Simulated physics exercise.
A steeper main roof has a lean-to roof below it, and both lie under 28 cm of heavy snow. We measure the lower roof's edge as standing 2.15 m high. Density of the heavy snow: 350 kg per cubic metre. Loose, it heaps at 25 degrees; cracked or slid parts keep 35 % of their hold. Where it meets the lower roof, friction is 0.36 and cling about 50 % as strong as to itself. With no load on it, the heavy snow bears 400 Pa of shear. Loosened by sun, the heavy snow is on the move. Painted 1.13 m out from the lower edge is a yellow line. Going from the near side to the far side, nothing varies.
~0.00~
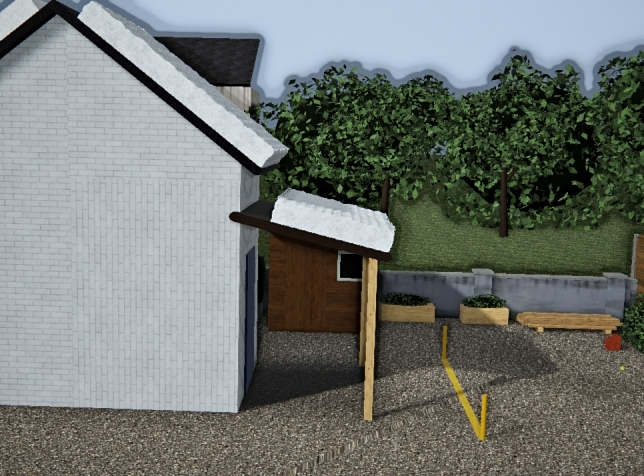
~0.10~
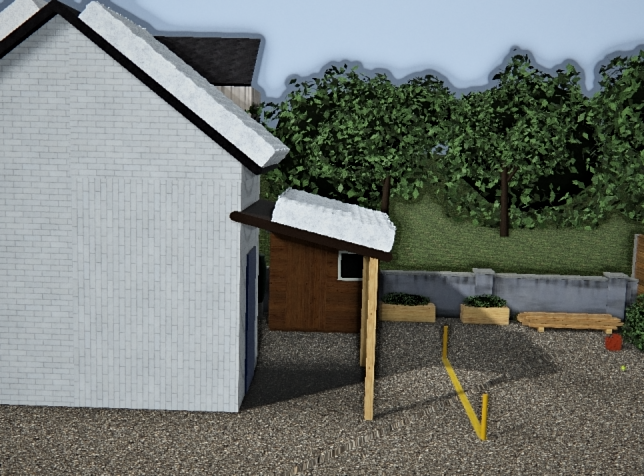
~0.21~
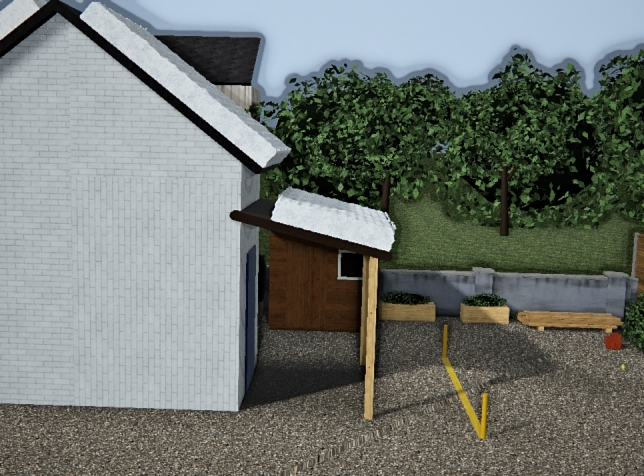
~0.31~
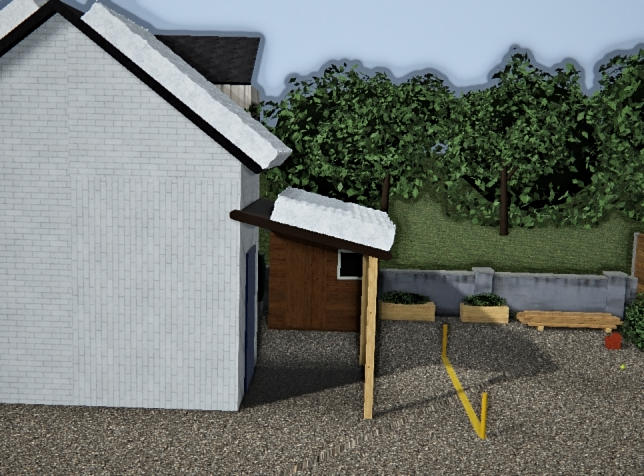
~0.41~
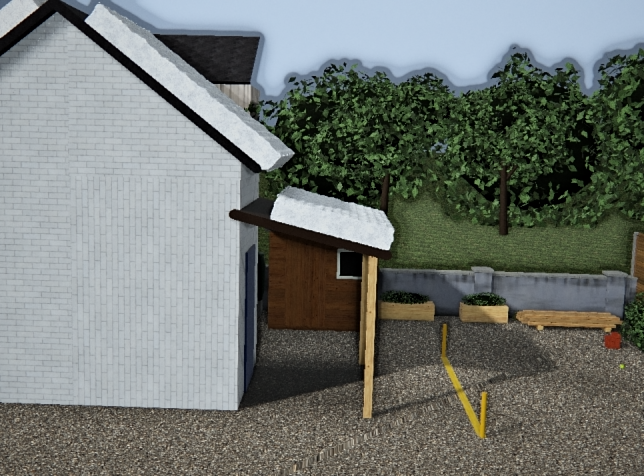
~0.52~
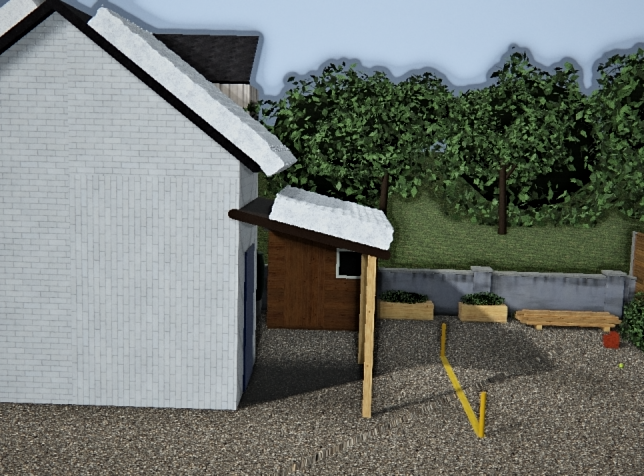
Thick white snow slipping slightly down the steep main roof of a pale brick house, above a snow-covered lean-to.
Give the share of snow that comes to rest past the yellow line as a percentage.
Roughly 11 percent.
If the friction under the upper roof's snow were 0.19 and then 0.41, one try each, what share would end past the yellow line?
Respectively 45 percent and 25 percent.
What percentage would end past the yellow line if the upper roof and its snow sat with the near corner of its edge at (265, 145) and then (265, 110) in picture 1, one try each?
In that order: 30 %, 40 %.
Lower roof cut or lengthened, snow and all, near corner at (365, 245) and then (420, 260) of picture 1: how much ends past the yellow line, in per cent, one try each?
First 16 per cent, second 2 per cent.
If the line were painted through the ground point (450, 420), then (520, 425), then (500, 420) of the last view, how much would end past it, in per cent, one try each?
First try 18 per cent, second 3 per cent, third 5 per cent.
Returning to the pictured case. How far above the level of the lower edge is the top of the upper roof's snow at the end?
Roughly 0.9 m.
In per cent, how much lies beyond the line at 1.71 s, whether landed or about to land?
0 percent.
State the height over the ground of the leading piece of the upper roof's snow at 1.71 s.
I'd say around 2.6 metres.
After 1.06 s, none is below the lower edge and 0 % is past the line.
After 1.71 s, none is below the lower edge and 0 % is past the line.
After 2.35 s, 3 % is below the lower edge and 0 % is past the line.
After 3.00 s, 29 % is below the lower edge and 3 % is past the line.
After 5.20 s, at the end, 43 % is below the lower edge and 11 % is past the line.
